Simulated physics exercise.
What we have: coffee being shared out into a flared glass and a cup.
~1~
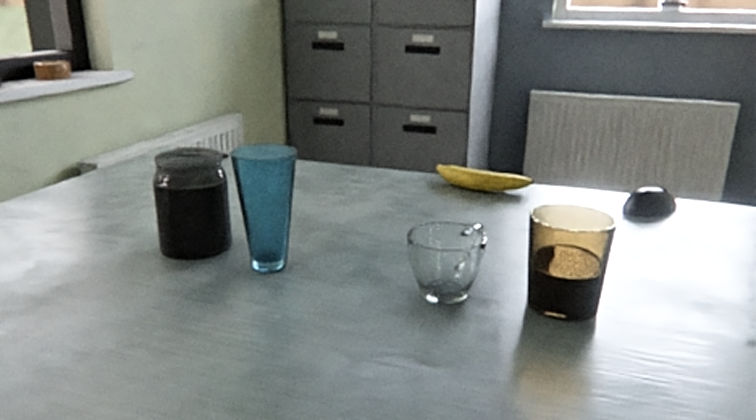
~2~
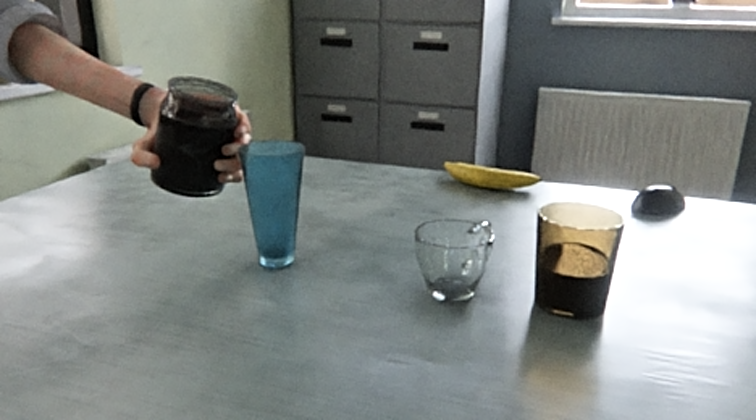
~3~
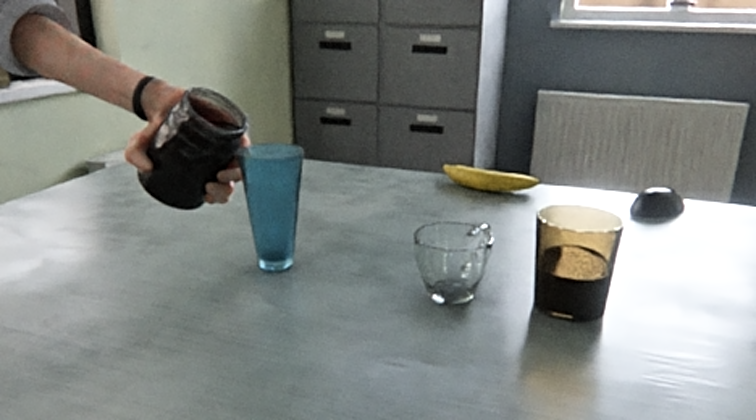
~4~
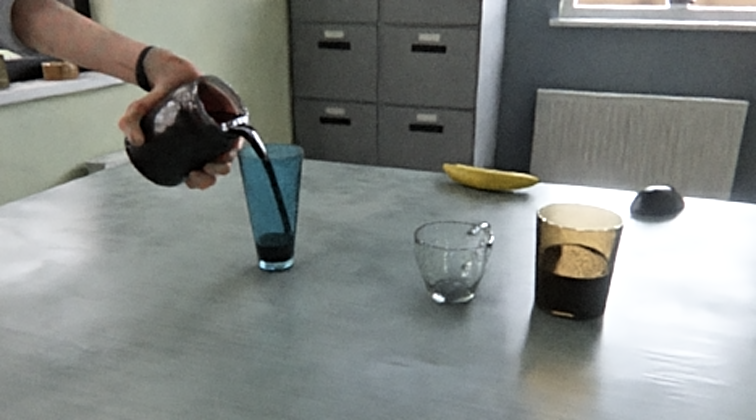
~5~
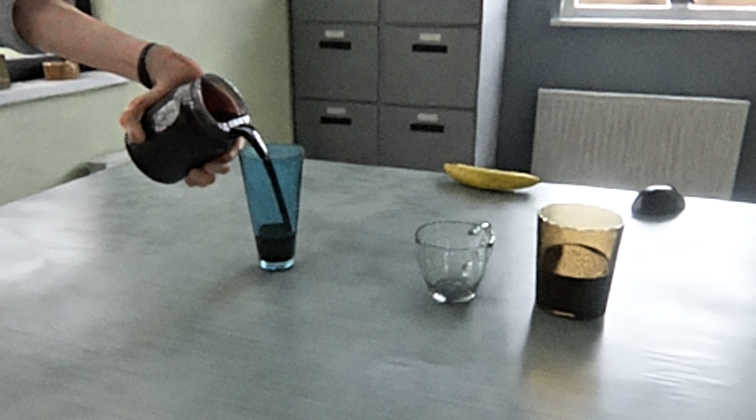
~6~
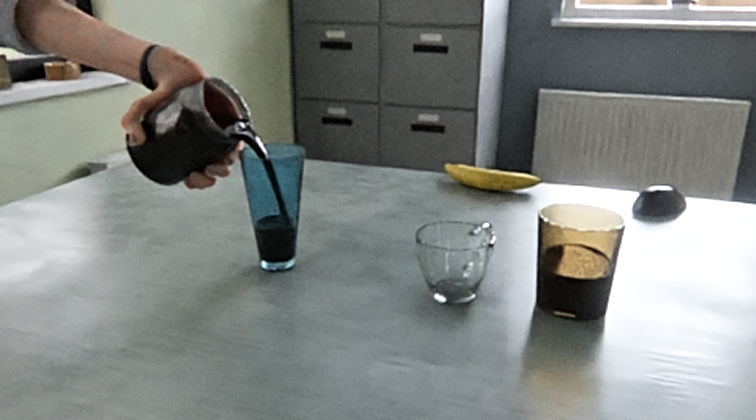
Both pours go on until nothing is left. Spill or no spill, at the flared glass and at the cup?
The flared glass spills over the rim; the cup holds everything.
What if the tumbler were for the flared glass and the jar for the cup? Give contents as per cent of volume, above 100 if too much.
Near 60 and 200 in a hundred.
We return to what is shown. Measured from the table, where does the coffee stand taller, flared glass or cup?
It is the left one.
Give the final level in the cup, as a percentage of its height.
Near 80 in a hundred.
A moment on, the flared glass is nearly full.
Further on, the flared glass is full to the brim and overflowed.
When it is over, the flared glass is full to the brim and overflowed; the cup is about three quarters full.
